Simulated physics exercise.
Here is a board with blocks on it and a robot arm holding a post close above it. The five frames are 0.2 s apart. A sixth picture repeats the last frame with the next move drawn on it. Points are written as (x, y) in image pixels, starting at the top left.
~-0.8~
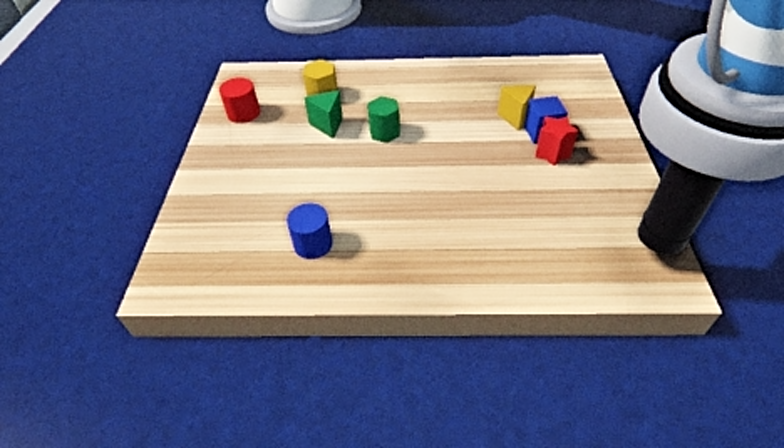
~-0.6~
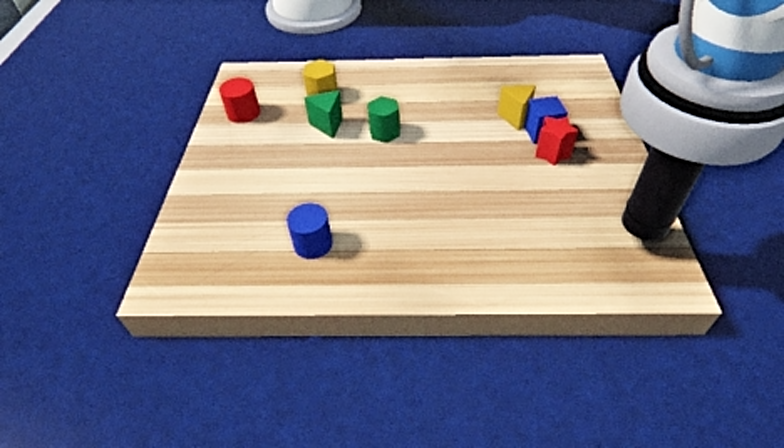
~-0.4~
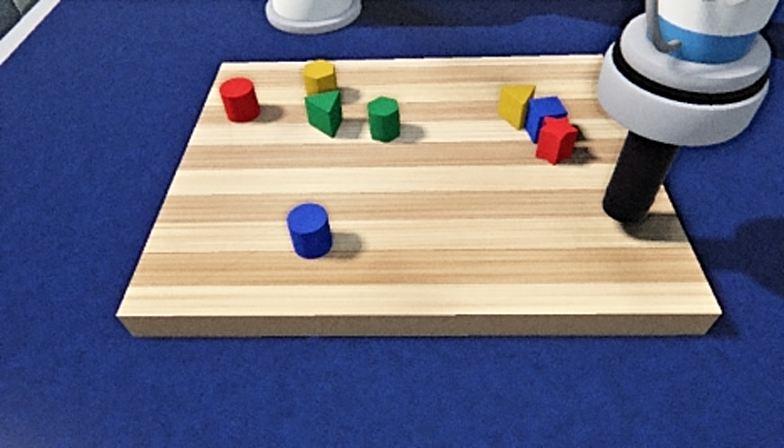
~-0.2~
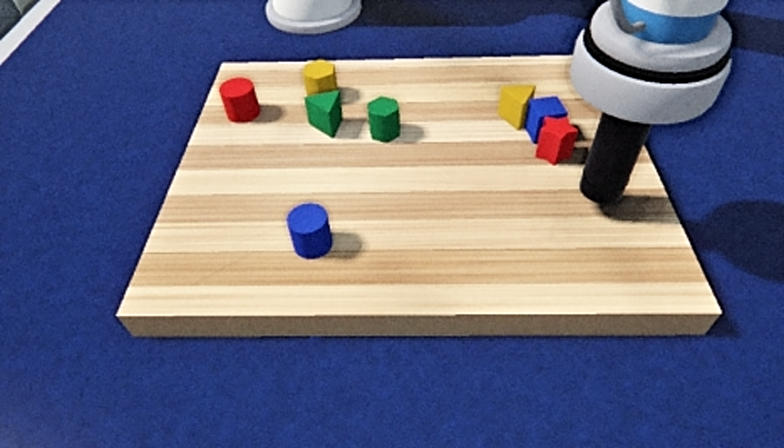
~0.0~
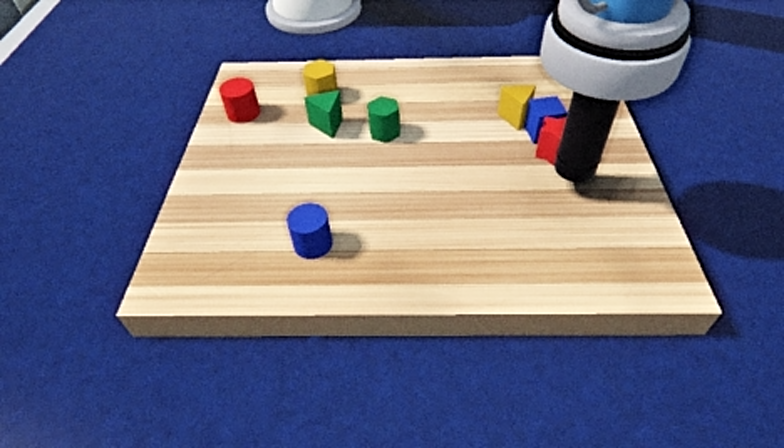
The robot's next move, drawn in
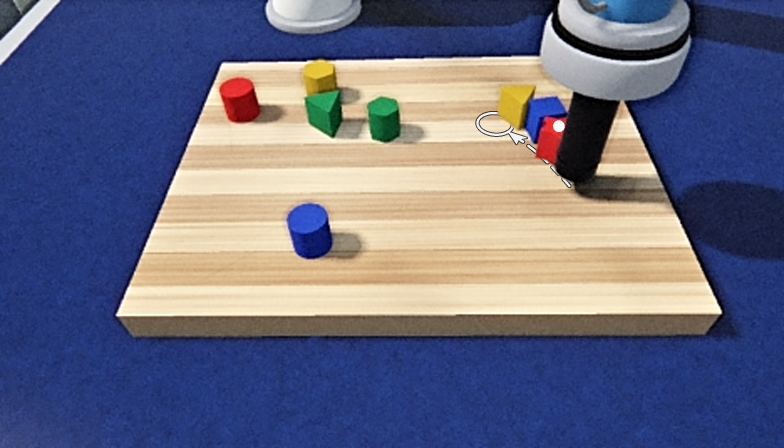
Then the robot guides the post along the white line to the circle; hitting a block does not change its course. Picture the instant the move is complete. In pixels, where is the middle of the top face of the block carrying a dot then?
Final place: (504, 79).
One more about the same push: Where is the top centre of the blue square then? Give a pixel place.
Near (543, 82).
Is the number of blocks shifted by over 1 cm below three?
Short answer: No.
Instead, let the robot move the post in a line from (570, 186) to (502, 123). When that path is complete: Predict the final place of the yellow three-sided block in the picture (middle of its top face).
It should be at about (503, 63).
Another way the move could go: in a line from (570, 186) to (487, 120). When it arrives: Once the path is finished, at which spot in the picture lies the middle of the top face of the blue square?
At pixel (550, 82).
Drawn move, from (570, 186) through (535, 151) to (495, 124); the dot is on the red star-shaped block.
The first path, step by step. One third of the way, post (550, 145); blue square (546, 95), turned 30° clockwise; red star-shaped block (542, 113), turned 20° clockwise.
Two thirds of the way, post (525, 125); yellow three-sided block (510, 79); blue square (543, 83), turned 60° clockwise; red star-shaped block (521, 95), turned 30° clockwise.
At the end, post (497, 108); yellow three-sided block (502, 64), turned 35° clockwise; blue square (543, 82), turned 70° clockwise; red star-shaped block (504, 79), turned 50° clockwise.
